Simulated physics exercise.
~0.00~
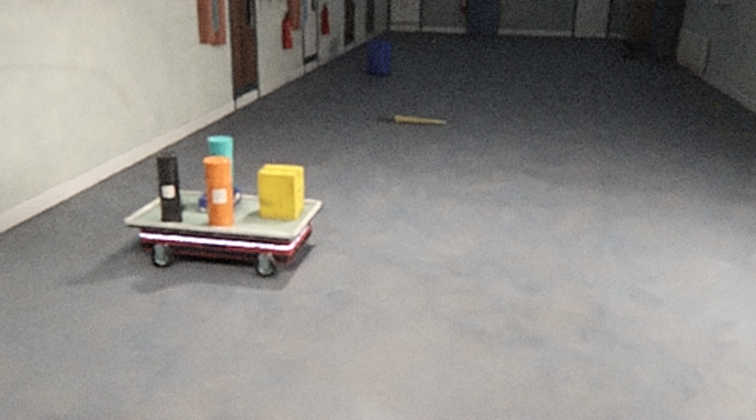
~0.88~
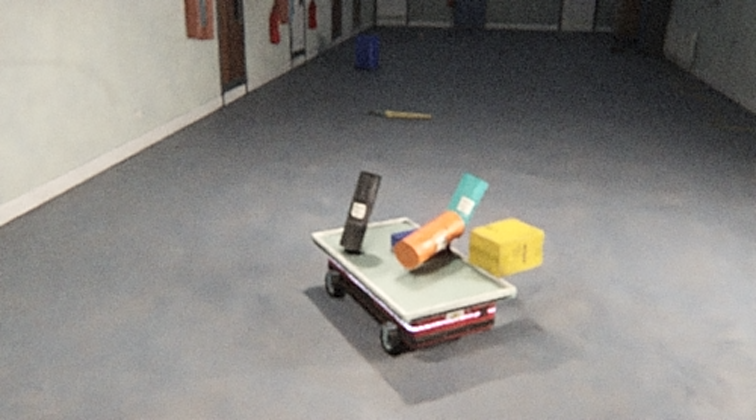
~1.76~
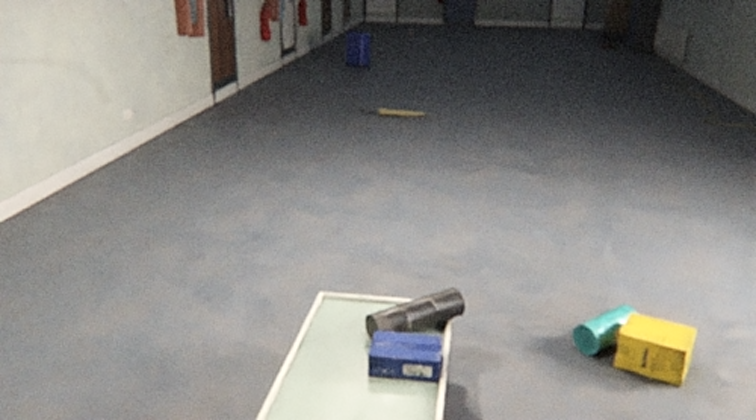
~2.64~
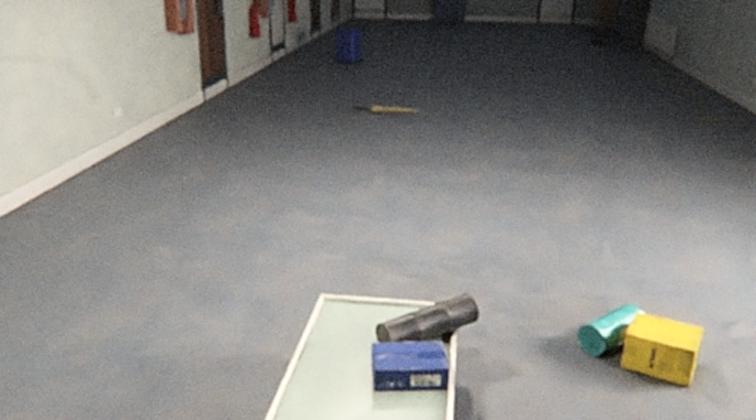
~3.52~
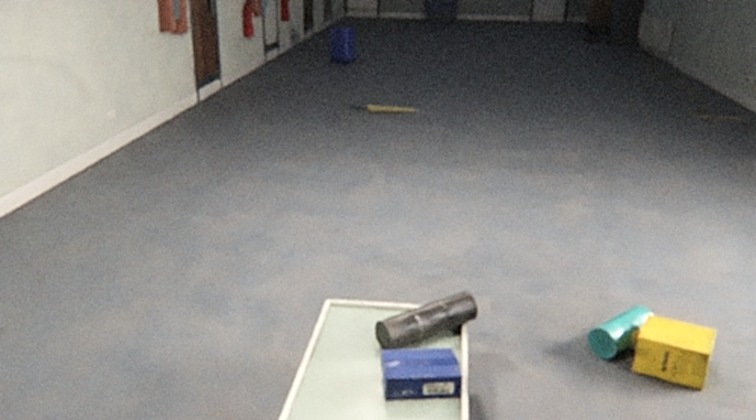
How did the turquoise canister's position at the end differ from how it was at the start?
At the start the turquoise canister stood upright on the cart, but by the end it was lying on its side on the floor next to the yellow box.
